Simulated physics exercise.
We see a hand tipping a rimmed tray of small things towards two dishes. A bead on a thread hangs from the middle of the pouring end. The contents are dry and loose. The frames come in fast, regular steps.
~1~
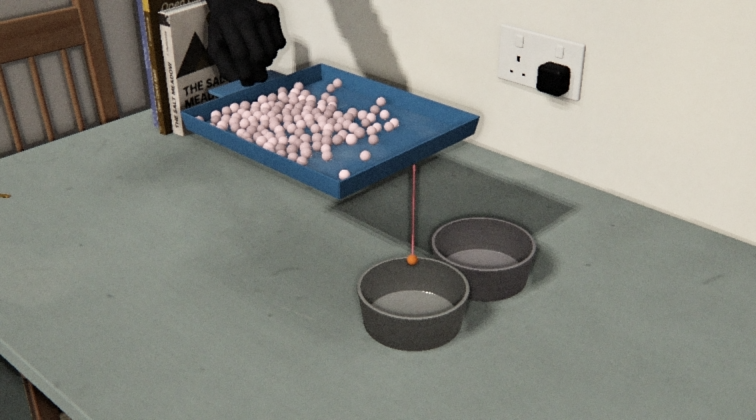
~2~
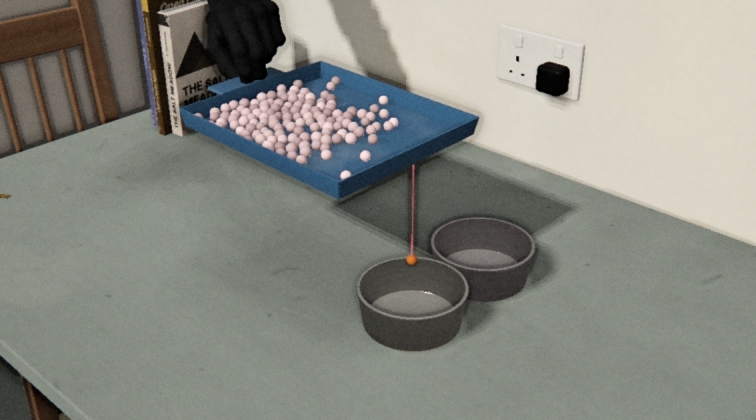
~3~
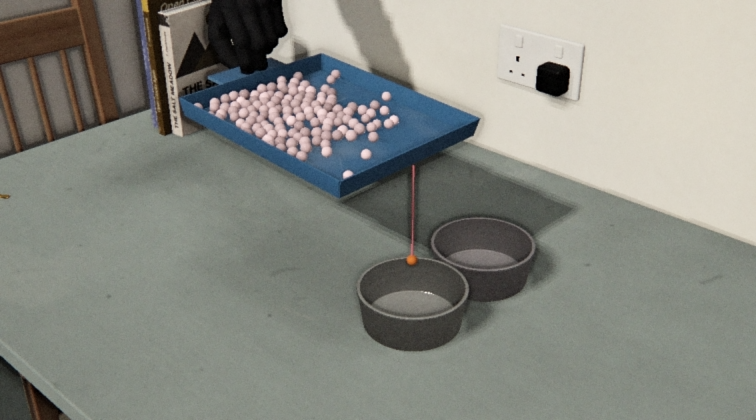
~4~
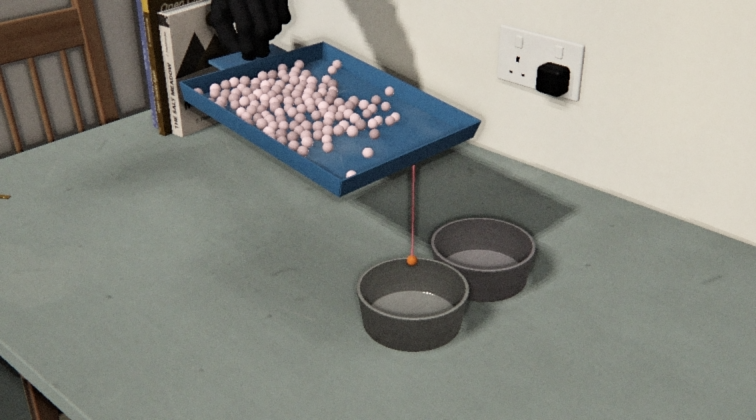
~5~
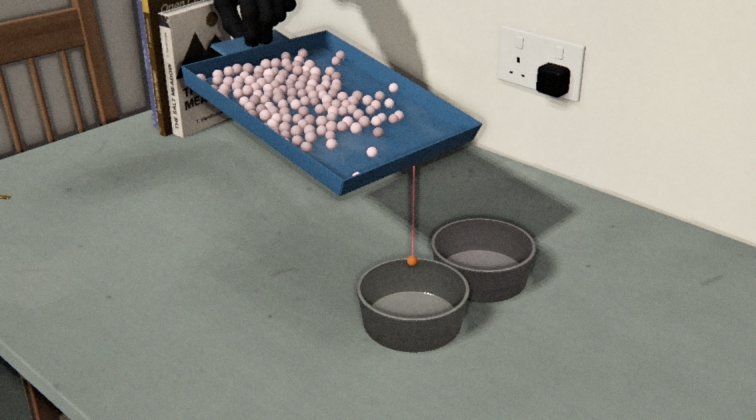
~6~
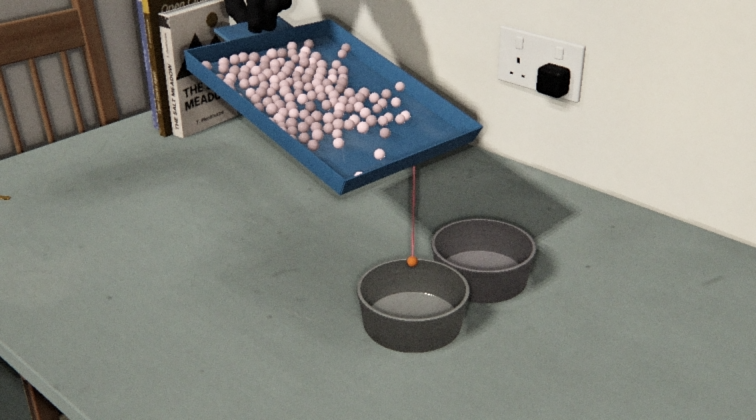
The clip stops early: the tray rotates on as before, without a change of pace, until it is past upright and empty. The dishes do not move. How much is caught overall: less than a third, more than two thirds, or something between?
Caught overall: More than two thirds.
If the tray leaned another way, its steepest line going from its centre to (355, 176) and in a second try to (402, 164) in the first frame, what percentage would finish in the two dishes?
First some 10, then 40 per cent.
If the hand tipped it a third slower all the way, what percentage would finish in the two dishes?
Some 80 per cent.
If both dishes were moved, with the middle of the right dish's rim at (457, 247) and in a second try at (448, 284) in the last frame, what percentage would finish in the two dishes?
First some 50, then 50 per cent.
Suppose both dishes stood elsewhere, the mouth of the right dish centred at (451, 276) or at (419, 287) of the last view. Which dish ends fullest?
One: The right-hand dish. Two: The right one.
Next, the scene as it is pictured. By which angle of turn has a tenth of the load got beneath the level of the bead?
Around 65° of tilt.
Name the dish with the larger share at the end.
Fuller: The right dish.
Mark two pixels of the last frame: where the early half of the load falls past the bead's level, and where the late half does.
Around (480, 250) and then (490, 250).
Just after the last frame, tray tipped steeply; the larger part on the tray; just a few in the left dish; about a tenth in the right dish; just a few outside both; about a tenth in the air.
A moment on, tray tipped past a quarter turn; about a tenth on the tray; about a tenth in the left dish; roughly a third in the right dish; about a tenth outside both; roughly a quarter in the air.
Further on, tray tipped past a quarter turn; roughly a quarter in the left dish; roughly half in the right dish; roughly a quarter outside both.
When it is over, tray tipped past a quarter turn; roughly a quarter in the left dish; roughly half in the right dish; roughly a quarter outside both.
